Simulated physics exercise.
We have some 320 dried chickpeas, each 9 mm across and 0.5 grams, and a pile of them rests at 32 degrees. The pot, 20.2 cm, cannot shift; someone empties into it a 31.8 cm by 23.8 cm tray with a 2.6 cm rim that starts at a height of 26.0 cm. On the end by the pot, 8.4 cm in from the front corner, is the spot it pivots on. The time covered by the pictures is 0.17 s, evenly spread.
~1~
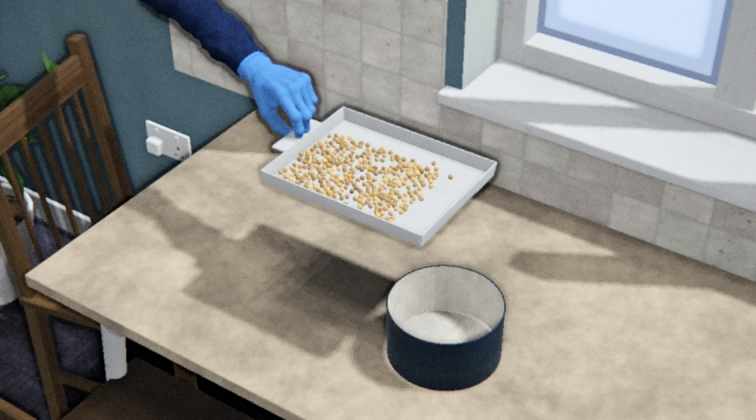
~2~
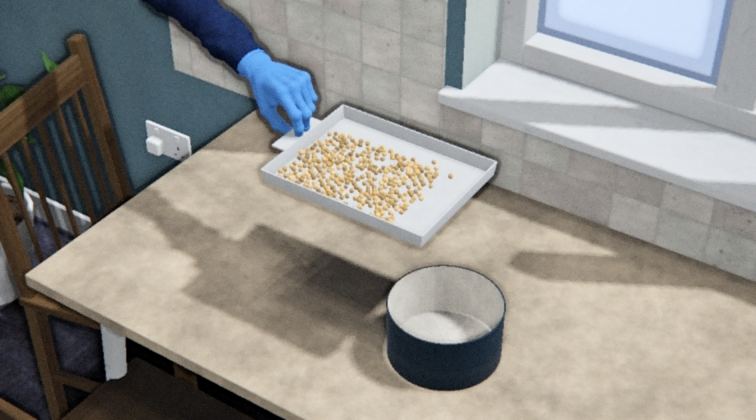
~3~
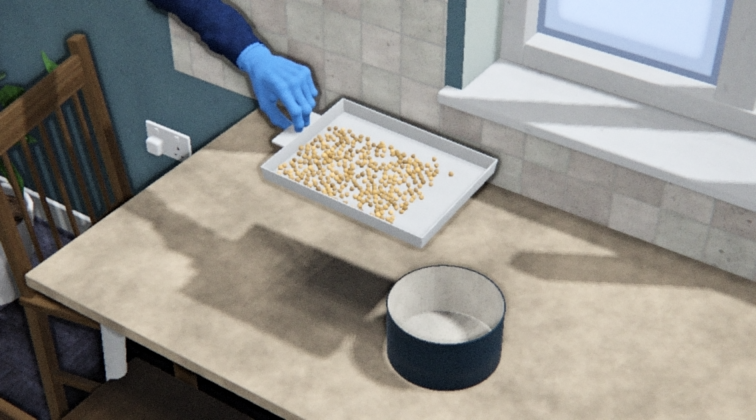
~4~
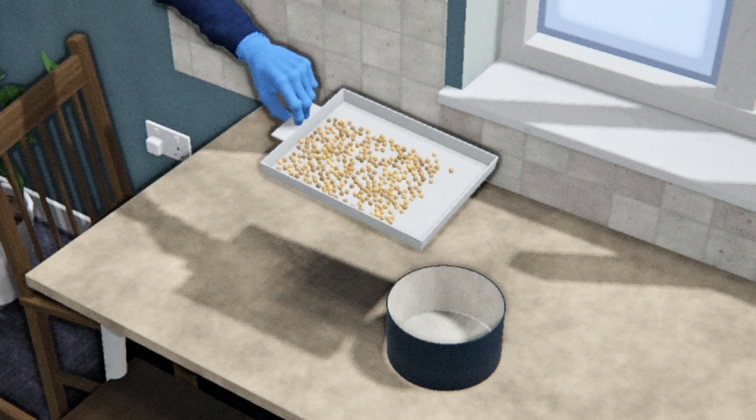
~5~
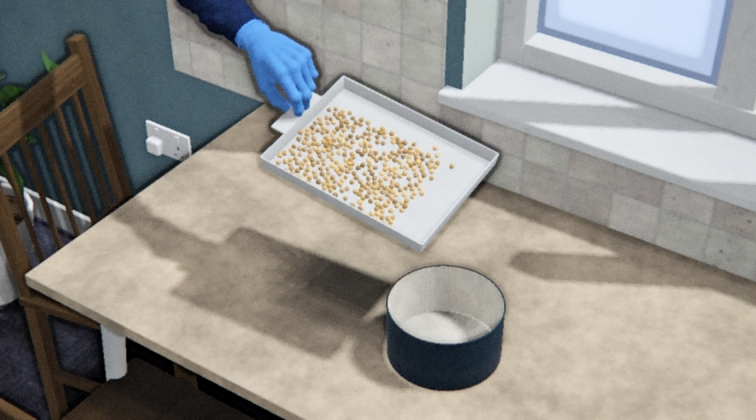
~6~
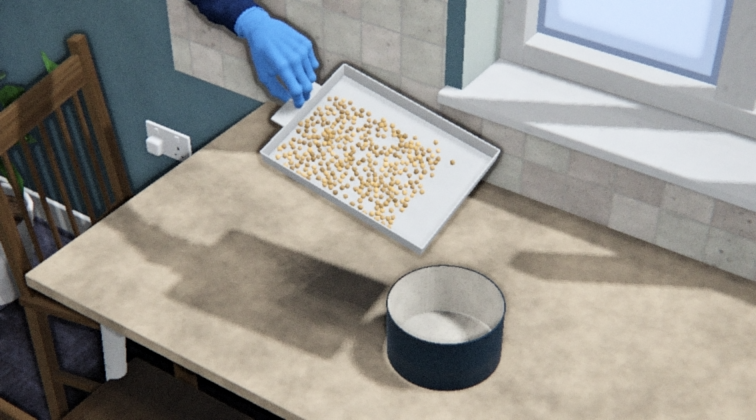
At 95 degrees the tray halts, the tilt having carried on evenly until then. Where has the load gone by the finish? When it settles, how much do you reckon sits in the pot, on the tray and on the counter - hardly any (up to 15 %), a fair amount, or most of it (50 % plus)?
I reckon pot: Most of it; tray: Hardly any; counter: A fair amount.
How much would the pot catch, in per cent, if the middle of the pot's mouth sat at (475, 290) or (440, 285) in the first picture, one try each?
5 and 35 %.
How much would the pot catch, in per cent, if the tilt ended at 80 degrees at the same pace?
55 %.
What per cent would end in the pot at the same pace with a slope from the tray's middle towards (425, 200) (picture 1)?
My guess is roughly 60 percent.
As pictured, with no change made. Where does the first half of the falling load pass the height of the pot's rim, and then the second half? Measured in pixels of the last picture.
It passes about (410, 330) first and (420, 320) afterwards.
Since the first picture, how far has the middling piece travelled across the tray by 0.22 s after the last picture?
I'd say close to 4 centimetres.
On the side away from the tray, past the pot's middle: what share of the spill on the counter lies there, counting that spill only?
I'd put it close to 70 per cent.
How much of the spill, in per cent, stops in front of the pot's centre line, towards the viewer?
About 100 percent of the spill.
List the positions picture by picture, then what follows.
Tray tilt 0 degrees, front corners at (264, 170) and (421, 234); middle of the pieces at (363, 178); pot at (446, 303), in the first frame.
Tray tilt 1 degrees, front corners at (264, 169) and (421, 234); middle of the pieces at (363, 177), in the second frame.
Tray tilt 3 degrees, front corners at (264, 166) and (421, 236), lowest corner right front; middle of the pieces at (363, 174), in the third frame.
Tray tilt 7 degrees, front corners at (264, 162) and (421, 239), lowest corner right front; middle of the pieces at (363, 170), in the fourth frame.
Tray tilt 13 degrees, front corners at (263, 157) and (422, 242), lowest corner right front; middle of the pieces at (363, 165), in the fifth frame.
Tray tilt 19 degrees, front corners at (263, 152) and (422, 246), lowest corner right front; middle of the pieces at (363, 160); pot at (446, 303), in the sixth frame.
Then, 0.22 s after the last picture, tilt 58 degrees; the tray holds 100 %, the pot 0 %.
Then, 0.37 s after the last picture, tilt 84 degrees; the tray holds 100 %, the pot 0 %.
Then, 0.64 s after the last picture, tilt 95 degrees; the tray holds 10 %, the pot 55 %.
In the end, pot 70 %, tray 0 %, counter 30 %.
